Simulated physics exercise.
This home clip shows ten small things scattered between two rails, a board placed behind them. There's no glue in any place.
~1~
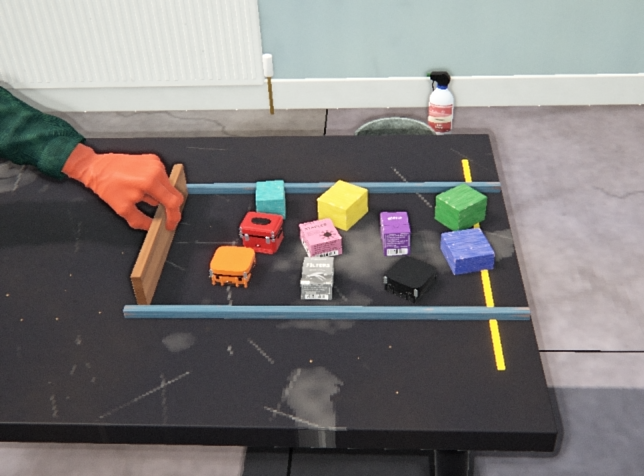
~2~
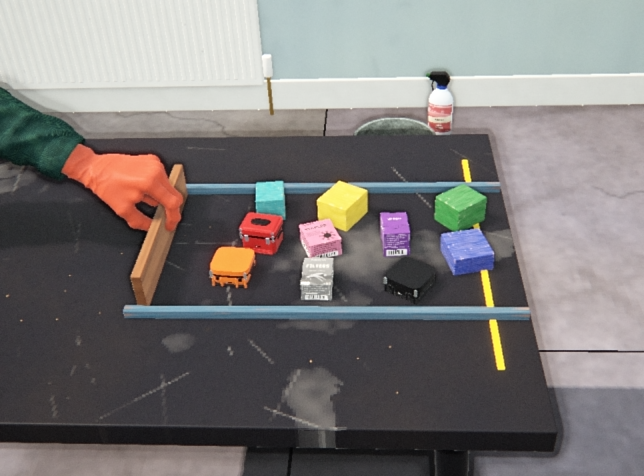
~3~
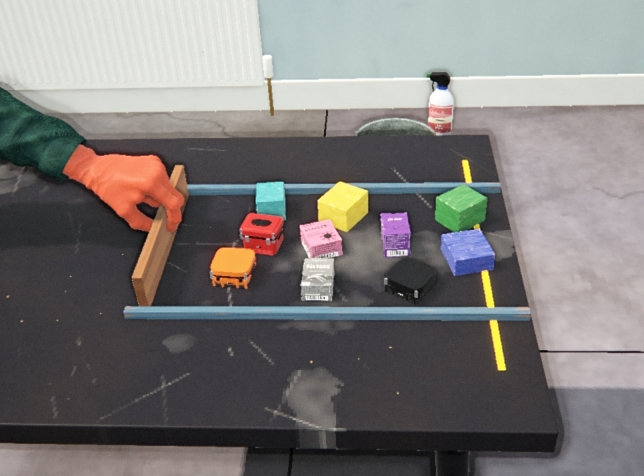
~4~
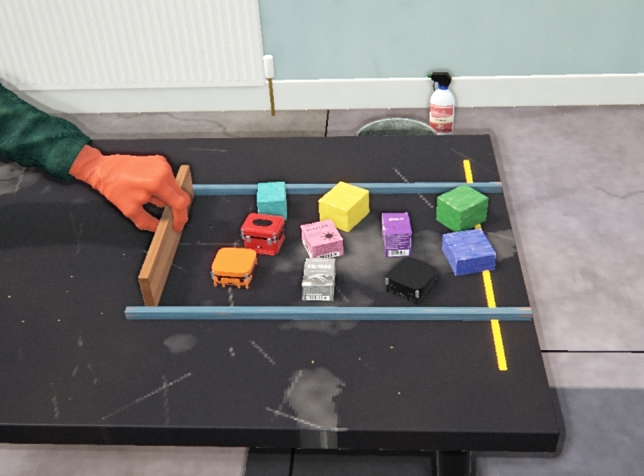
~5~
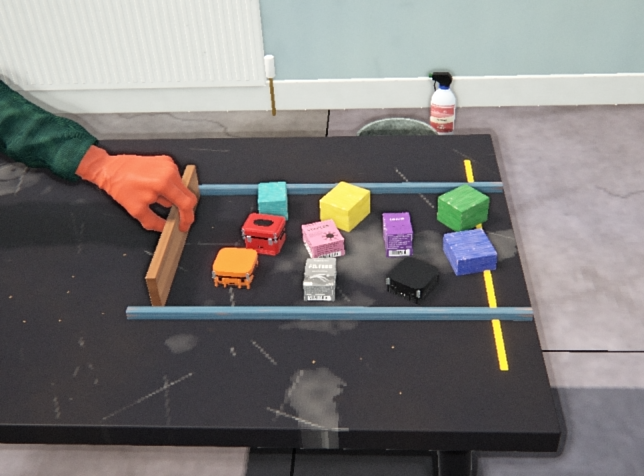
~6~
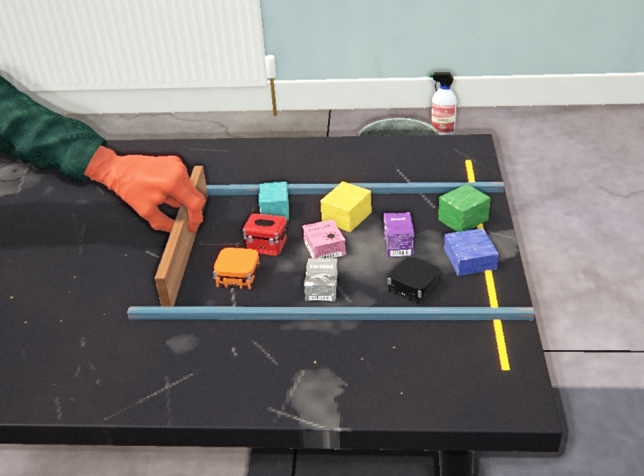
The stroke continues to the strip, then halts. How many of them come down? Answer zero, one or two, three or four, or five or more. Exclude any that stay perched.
Five or more.
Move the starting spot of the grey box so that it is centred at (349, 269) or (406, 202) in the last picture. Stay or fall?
In the two tries the grey box ends up below and ends up below, in that order.
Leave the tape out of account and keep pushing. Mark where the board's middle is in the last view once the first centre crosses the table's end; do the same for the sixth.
At (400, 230) for the first, at (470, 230) for the sixth.
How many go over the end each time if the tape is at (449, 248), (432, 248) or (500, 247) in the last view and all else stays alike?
In order, 4, 2 and 7.
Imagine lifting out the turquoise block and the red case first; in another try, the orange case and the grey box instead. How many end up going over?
4 in the first try, 5 in the second.
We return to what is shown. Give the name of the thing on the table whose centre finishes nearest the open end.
That's the grey box.
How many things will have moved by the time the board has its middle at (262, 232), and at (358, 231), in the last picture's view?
So far 3, and 9 at the second.
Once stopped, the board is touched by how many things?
3 touch it.
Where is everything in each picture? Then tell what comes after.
In the first picture, blue block (467, 251); green block (461, 208); black case (411, 279); board (163, 231); tape (480, 247).
In the second picture, green block (460, 208); orange case (234, 268).
In the third picture, black case (411, 281); pink box (321, 240).
In the fourth picture, blue block (468, 252); board (169, 232).
In the fifth picture, green block (463, 209); grey box (320, 279).
In the sixth picture, blue block (471, 252); green block (464, 209); black case (415, 281); board (184, 232); tape (484, 247).
Soon after, none off yet; blue block at rest near (471, 252); green block at rest near (464, 209); black case at rest near (415, 281).
After that, none off yet; blue block moving near (478, 252); green block at rest near (464, 209); black case displaced about its own width near (448, 283).
And then, one off so far; blue block on its way down near (544, 389); green block tilting a little near (528, 210); black case displaced well along near (532, 293).
In the end, the number that fall off is five or more; gone, pink box, yellow block, purple box, black case, green block and blue block.
